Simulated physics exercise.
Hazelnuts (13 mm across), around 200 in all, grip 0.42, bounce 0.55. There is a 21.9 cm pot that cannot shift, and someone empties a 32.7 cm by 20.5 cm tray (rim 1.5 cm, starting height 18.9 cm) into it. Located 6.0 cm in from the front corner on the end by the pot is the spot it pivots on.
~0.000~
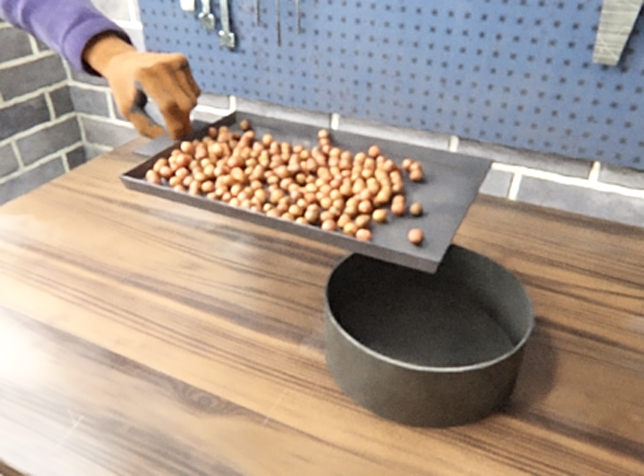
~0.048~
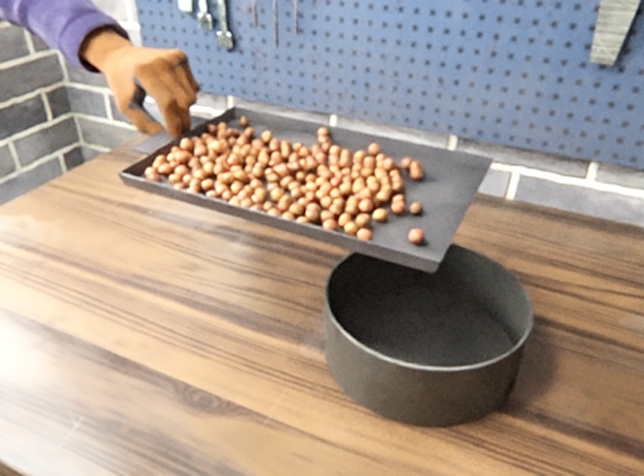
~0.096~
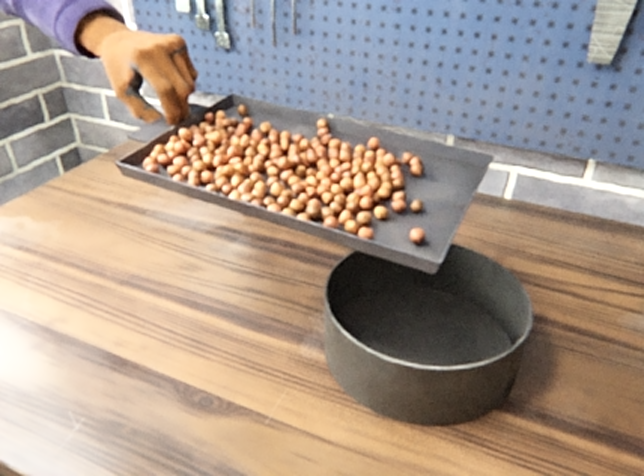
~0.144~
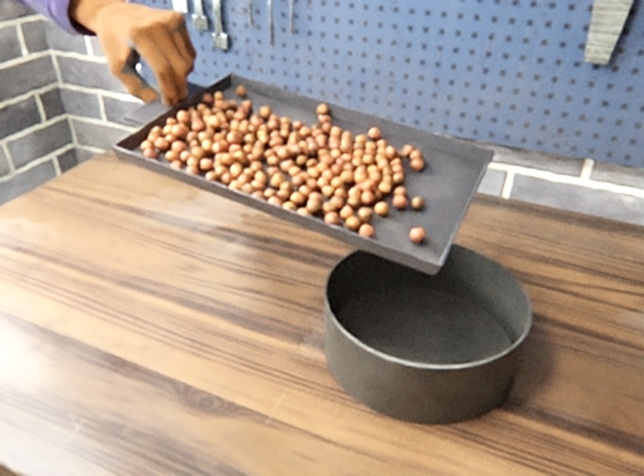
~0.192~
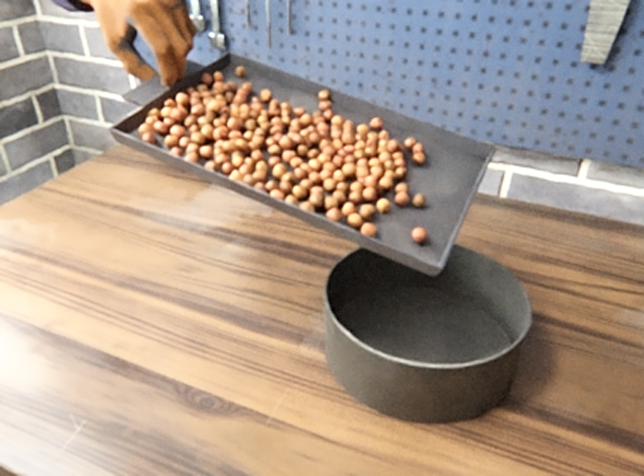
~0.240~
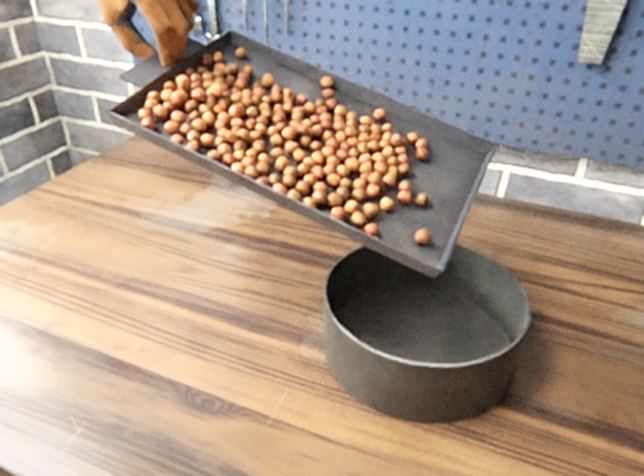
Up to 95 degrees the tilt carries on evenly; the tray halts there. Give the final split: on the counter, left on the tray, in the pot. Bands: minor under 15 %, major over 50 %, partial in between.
Counter: Major, left on the tray: Minor, pot: Partial.
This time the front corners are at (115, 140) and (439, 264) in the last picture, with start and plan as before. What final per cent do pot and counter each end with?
You'd end with pot at 20 and counter at 80.
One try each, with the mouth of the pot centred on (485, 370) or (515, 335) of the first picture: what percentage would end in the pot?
In order, about 100 and about 75 per cent.
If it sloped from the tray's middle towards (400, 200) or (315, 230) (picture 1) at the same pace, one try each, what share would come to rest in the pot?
Around 45 % for the first direction, around 25 % for the second.
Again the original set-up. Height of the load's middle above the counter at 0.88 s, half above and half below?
Height: Around 18 cm.
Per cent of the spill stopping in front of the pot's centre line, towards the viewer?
Near 100 in a hundred.
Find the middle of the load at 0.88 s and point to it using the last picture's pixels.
Roughly pixel (466, 288).
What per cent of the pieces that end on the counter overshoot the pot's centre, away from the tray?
That works out to about 90 percent.
After 0.63 s, tilt 55 degrees; the tray holds 95 %, the pot 0 %.
After 0.88 s, tilt 80 degrees; the tray holds 50 %, the pot 5 %.
Then, at 1.25 s, tilt 95 degrees; the tray holds 0 %, the pot 25 %.
In the end, at 2.1 s, counter 75 %, tray 0 %, pot 25 %.
